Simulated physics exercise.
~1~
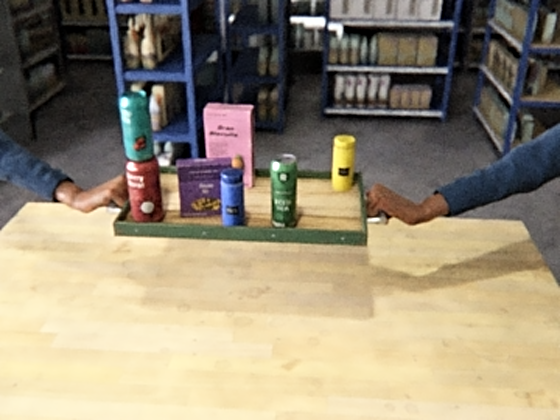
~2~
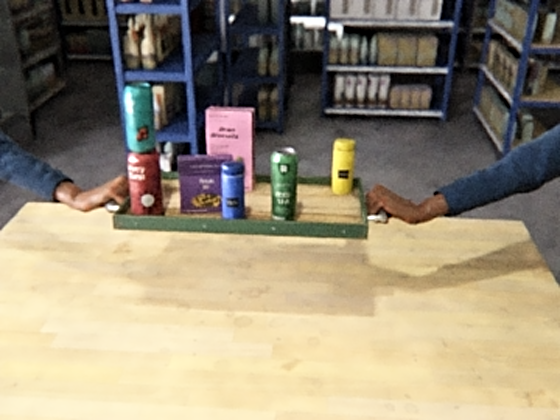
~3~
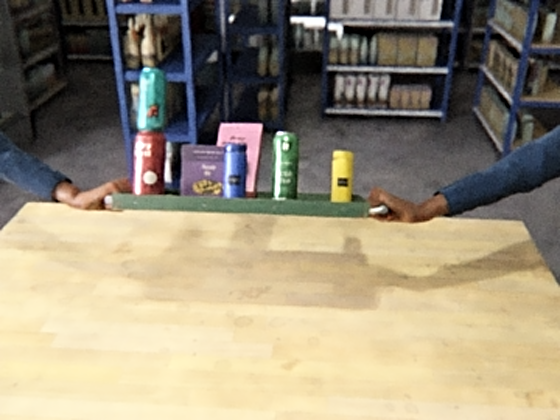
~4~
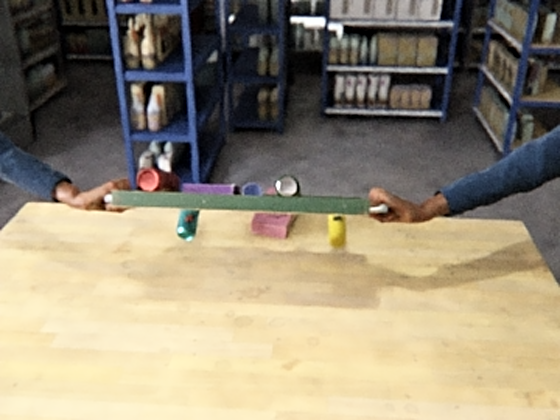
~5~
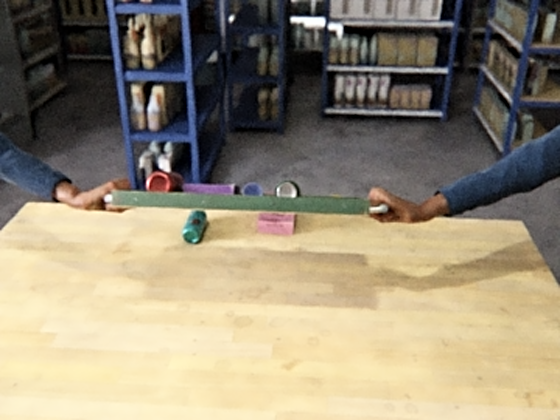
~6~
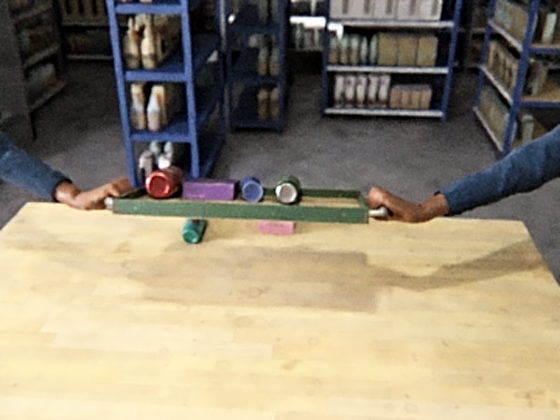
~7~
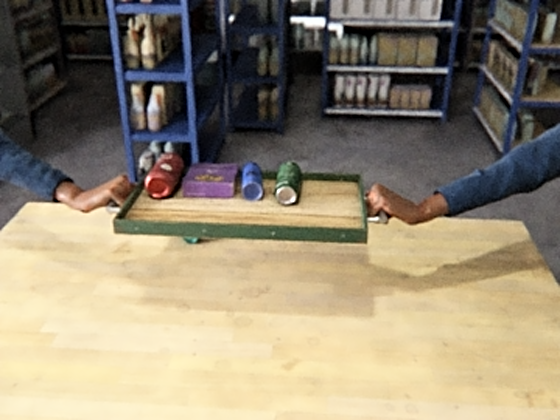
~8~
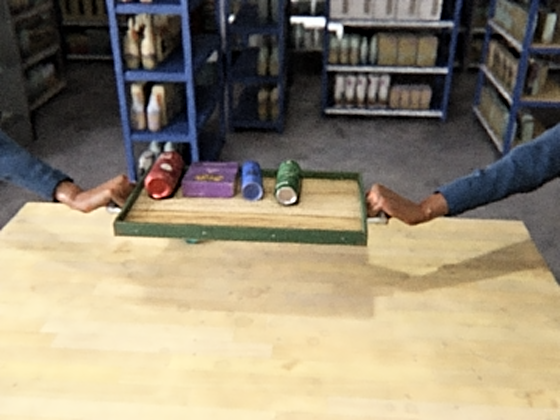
A green-rimmed tray, held at its ends by two hands above a pale wooden table, carries upright cans, shakers and packets, seen from the front with blue shelves behind. A turquoise can stands above a red one at left, with purple and pink packets, a blue shaker, a green can and a yellow shaker to the right. The hands tip the far edge down, and the items lean and topple. The turquoise can, pink packet and yellow shaker drop off beyond the tray. The hands level it again, leaving the red can, purple packet, blue shaker and green can lying along the far side.
